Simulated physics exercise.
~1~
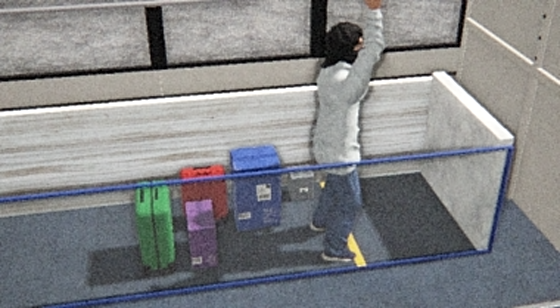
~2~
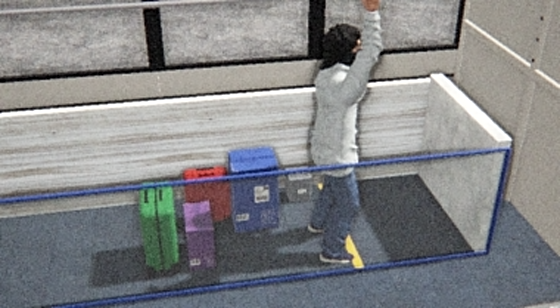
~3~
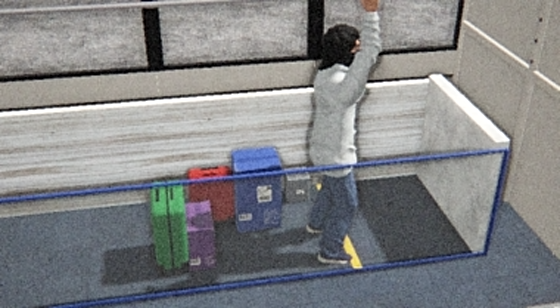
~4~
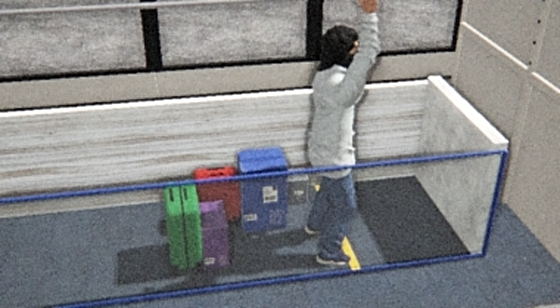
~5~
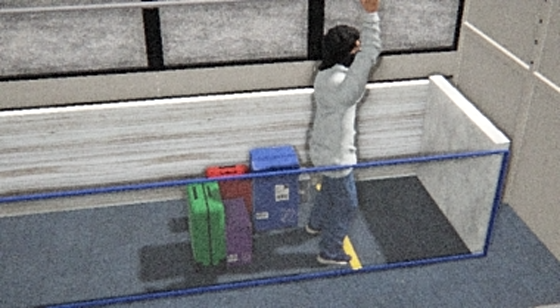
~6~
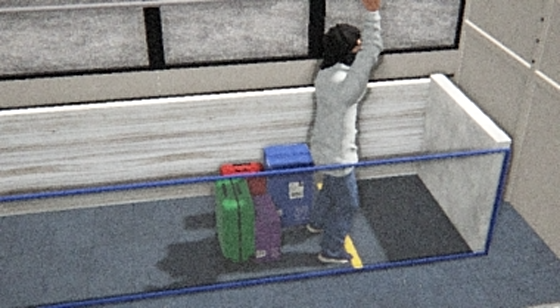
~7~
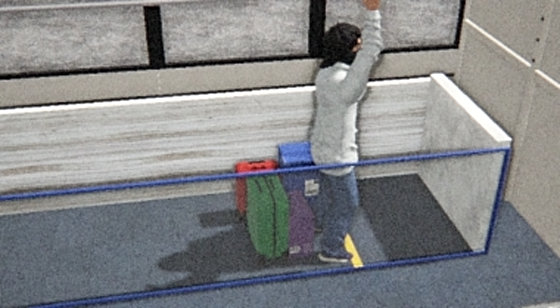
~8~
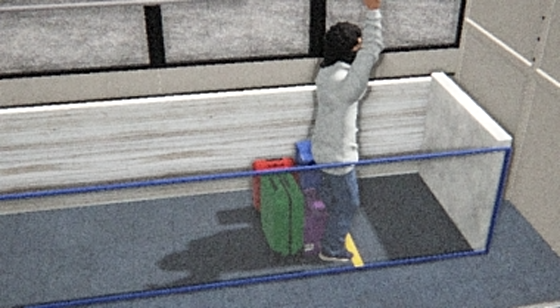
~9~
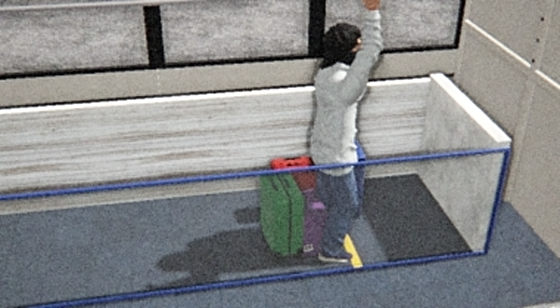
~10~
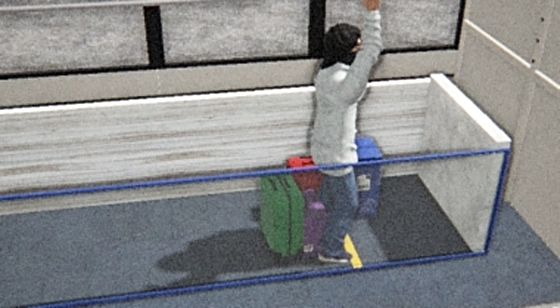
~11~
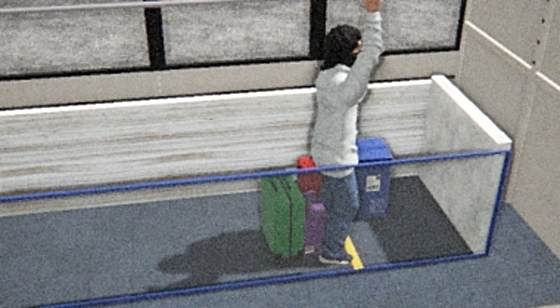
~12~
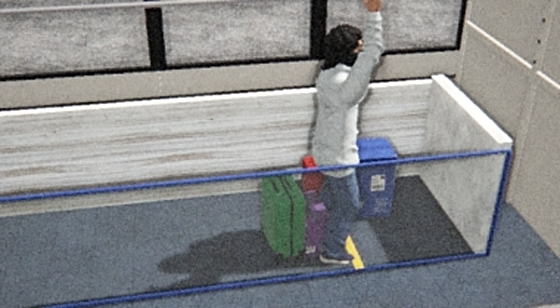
Luggage slides right past a standing passenger, and only the blue case crosses the yellow line.
